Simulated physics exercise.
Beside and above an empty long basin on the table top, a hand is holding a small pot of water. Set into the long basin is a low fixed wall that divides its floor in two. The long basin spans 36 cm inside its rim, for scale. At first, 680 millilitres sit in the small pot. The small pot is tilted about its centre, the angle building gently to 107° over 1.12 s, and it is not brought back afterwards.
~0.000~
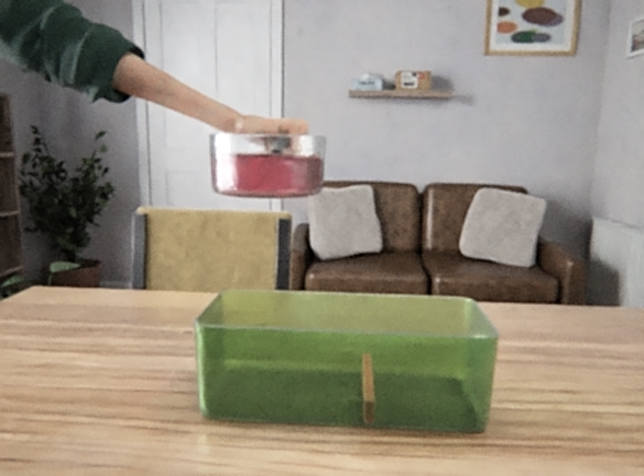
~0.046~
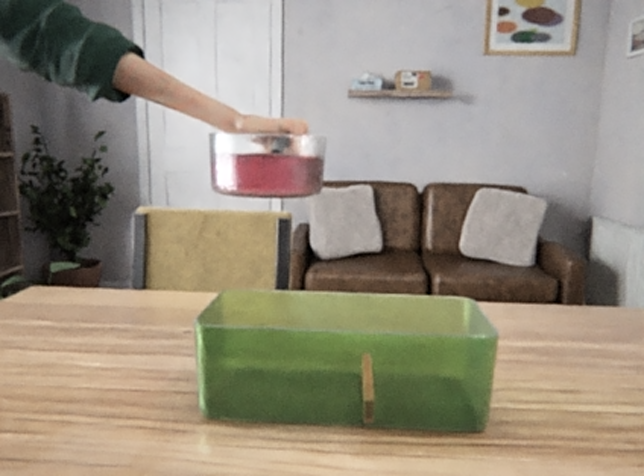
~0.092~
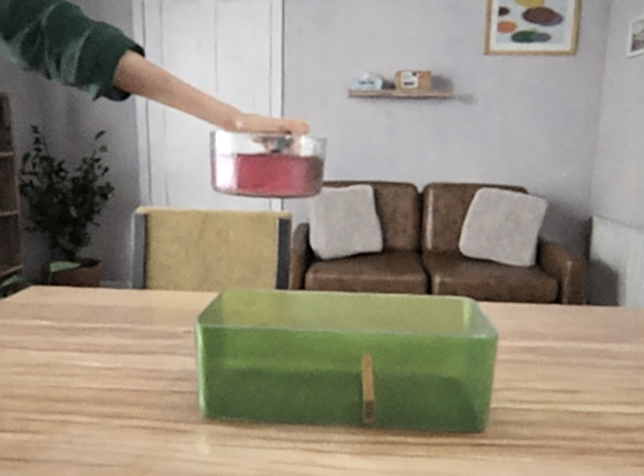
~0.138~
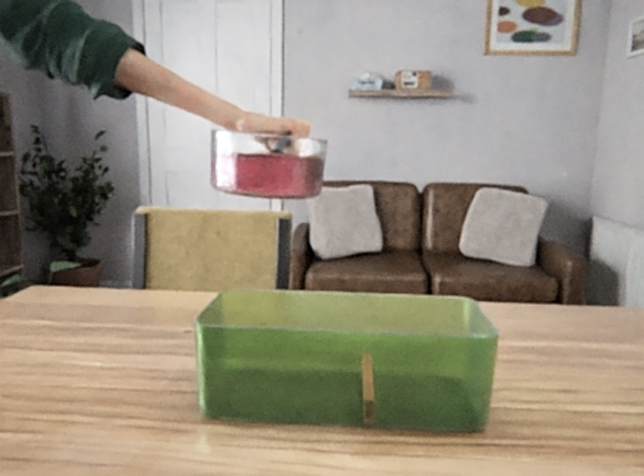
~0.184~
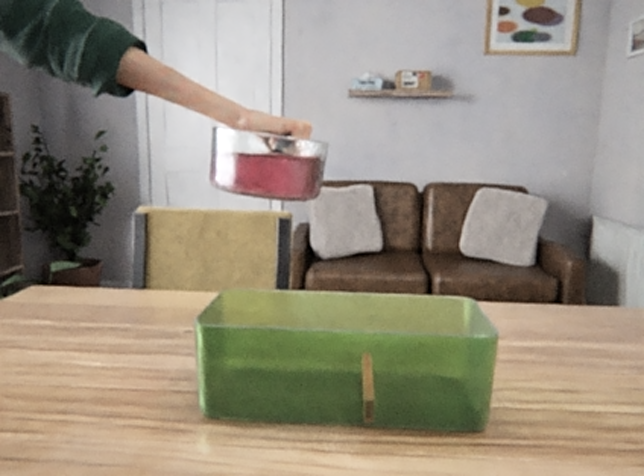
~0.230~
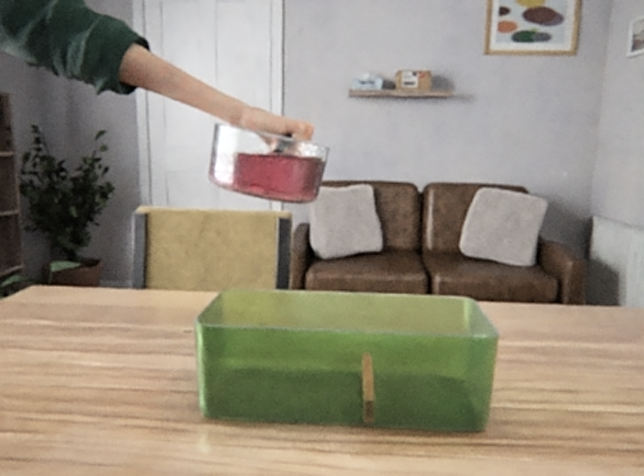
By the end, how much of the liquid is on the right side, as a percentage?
Around 55 percent.
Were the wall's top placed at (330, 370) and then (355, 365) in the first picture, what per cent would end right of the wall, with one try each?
Try 1: 90 %; try 2: 70 %.
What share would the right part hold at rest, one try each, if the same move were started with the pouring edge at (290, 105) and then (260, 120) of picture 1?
25 per cent first, 15 per cent second.
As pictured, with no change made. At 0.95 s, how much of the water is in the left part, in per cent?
Near 20 in a hundred.
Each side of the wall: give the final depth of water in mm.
Final reading - left some 10 mm, right some 18 mm.
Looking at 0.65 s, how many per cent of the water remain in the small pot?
About 62 per cent.
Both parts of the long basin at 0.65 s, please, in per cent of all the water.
Roughly 2 sits left and 2 sits right.
By 0.65 s the tilt is 66° and 62 per cent is still to pour, 2 is left of the wall and 2 right of it.
By 0.95 s the tilt is 101° and 11 per cent is still to pour, 20 is left of the wall and 53 right of it.
By 1.27 s the tilt is 107° and 0 per cent is still to pour, 43 is left of the wall and 54 right of it.
By 1.62 s the tilt is 107° and 0 per cent is still to pour, 44 is left of the wall and 55 right of it.
At rest 44 per cent lies left of the wall, 55 right of it and 1 outside.
